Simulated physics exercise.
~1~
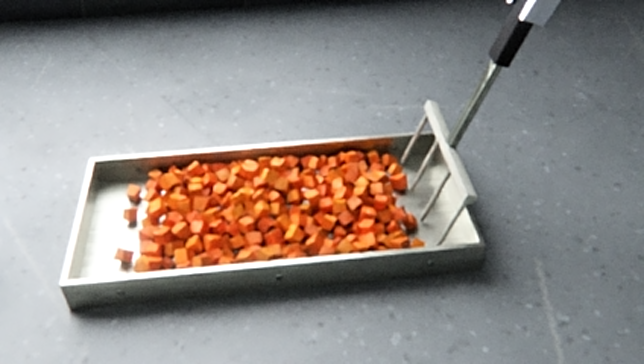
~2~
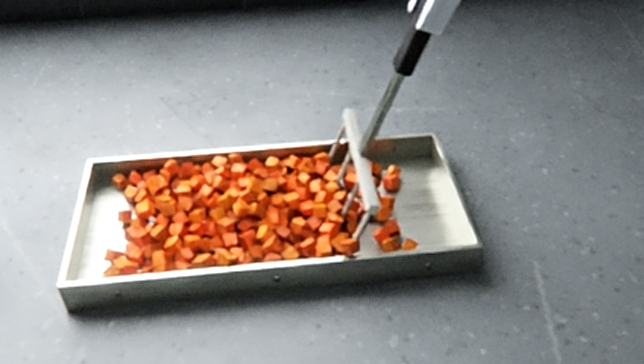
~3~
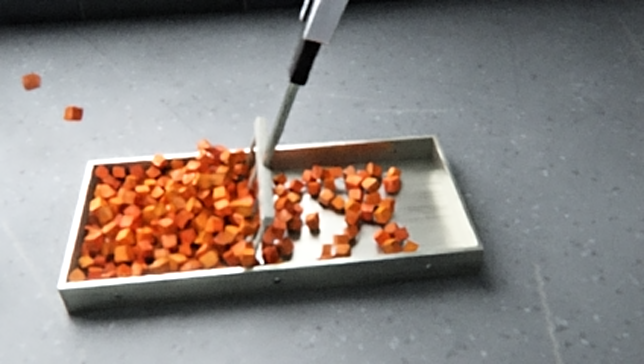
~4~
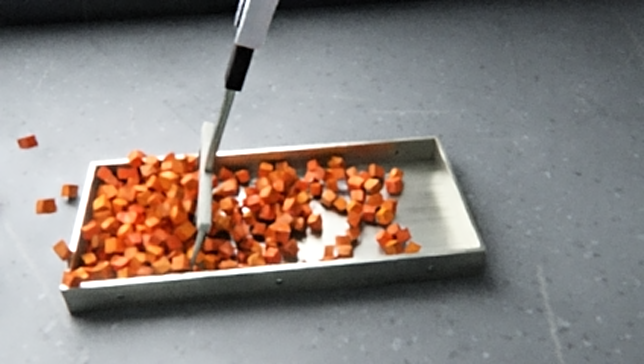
The clip shows a robotic arm dragging a fork leftward through orange vegetable dice in a shallow metal trough, heaping them toward the left end while some slip behind the tines. A few dice end up outside the trough on the left, but most remain inside.
